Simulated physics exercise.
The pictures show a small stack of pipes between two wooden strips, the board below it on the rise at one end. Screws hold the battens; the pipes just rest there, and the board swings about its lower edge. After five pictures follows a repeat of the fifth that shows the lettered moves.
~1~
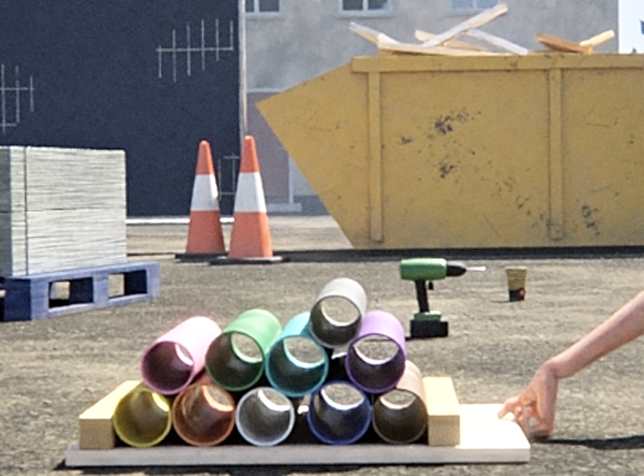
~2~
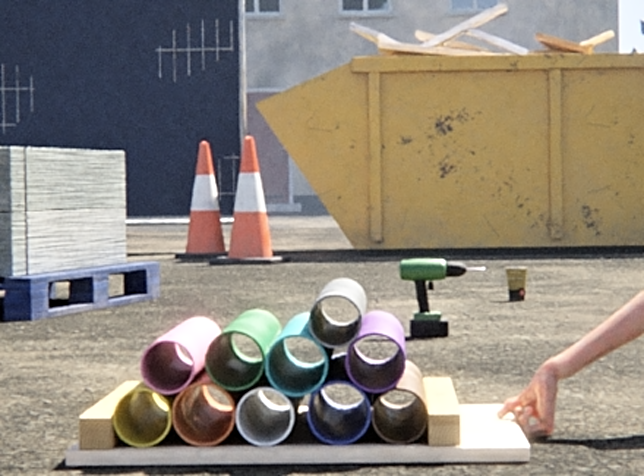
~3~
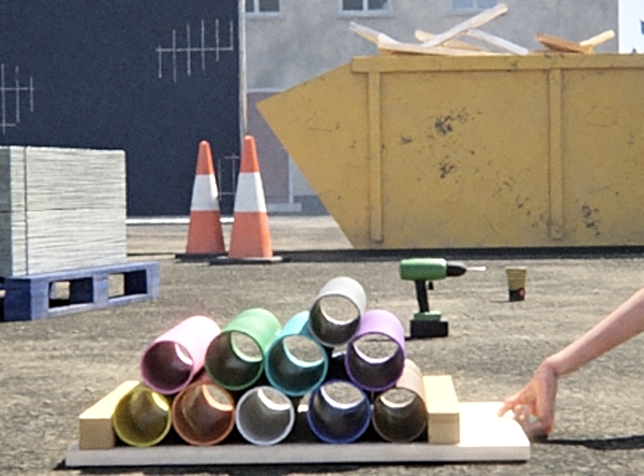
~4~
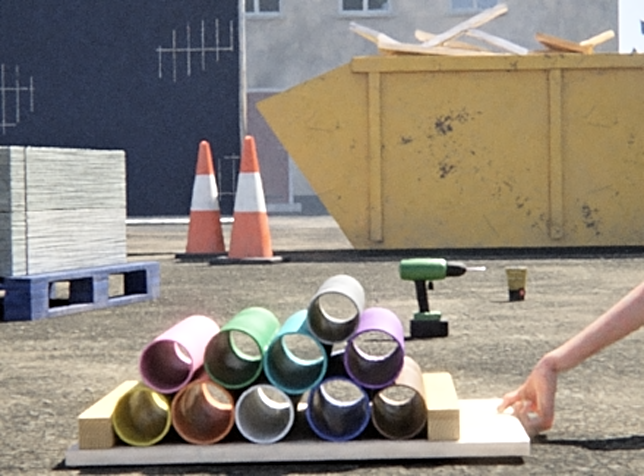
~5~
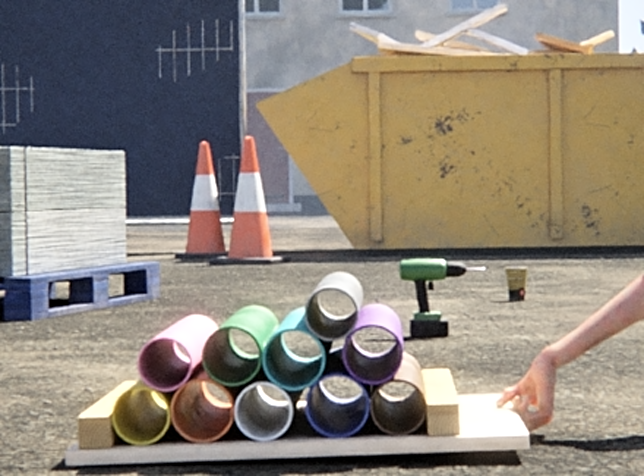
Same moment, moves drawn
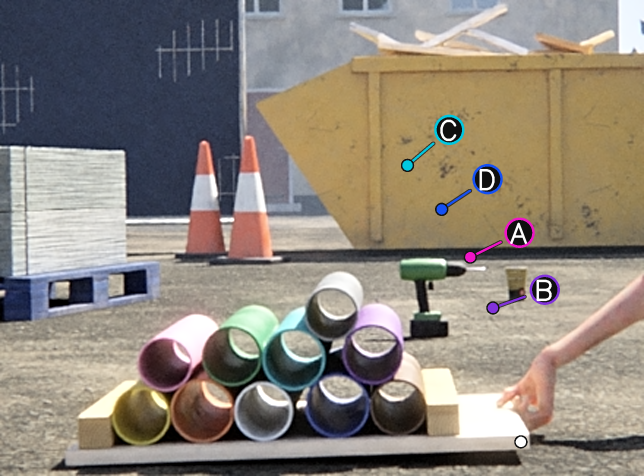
In this clip, colourful pipes sit stacked between two wooden strips on a board, with traffic cones and a yellow skip behind, as a hand at the right edge raises that end of the board very slightly.
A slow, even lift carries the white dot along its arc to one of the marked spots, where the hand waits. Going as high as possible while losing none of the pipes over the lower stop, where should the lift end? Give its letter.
Raise it to B.
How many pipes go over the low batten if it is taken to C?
It comes to five.
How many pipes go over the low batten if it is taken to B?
With B, none.
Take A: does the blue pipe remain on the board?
The blue pipe: Yes.
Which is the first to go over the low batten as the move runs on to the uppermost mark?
It is the pink one.
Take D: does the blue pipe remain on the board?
The blue pipe: Yes.
On the marked copy, A at (470, 257); B at (493, 308); C at (408, 166); D at (441, 209); the white dot at (521, 442).
Following B. Soon after the start, board at 14°.
Later, board at 19°.
In the end, board at 19°, none over the low batten.
As for the rest, A four over the low batten (pink, turquoise, green, grey); C five over the low batten; D four over the low batten (pink, turquoise, green, grey).
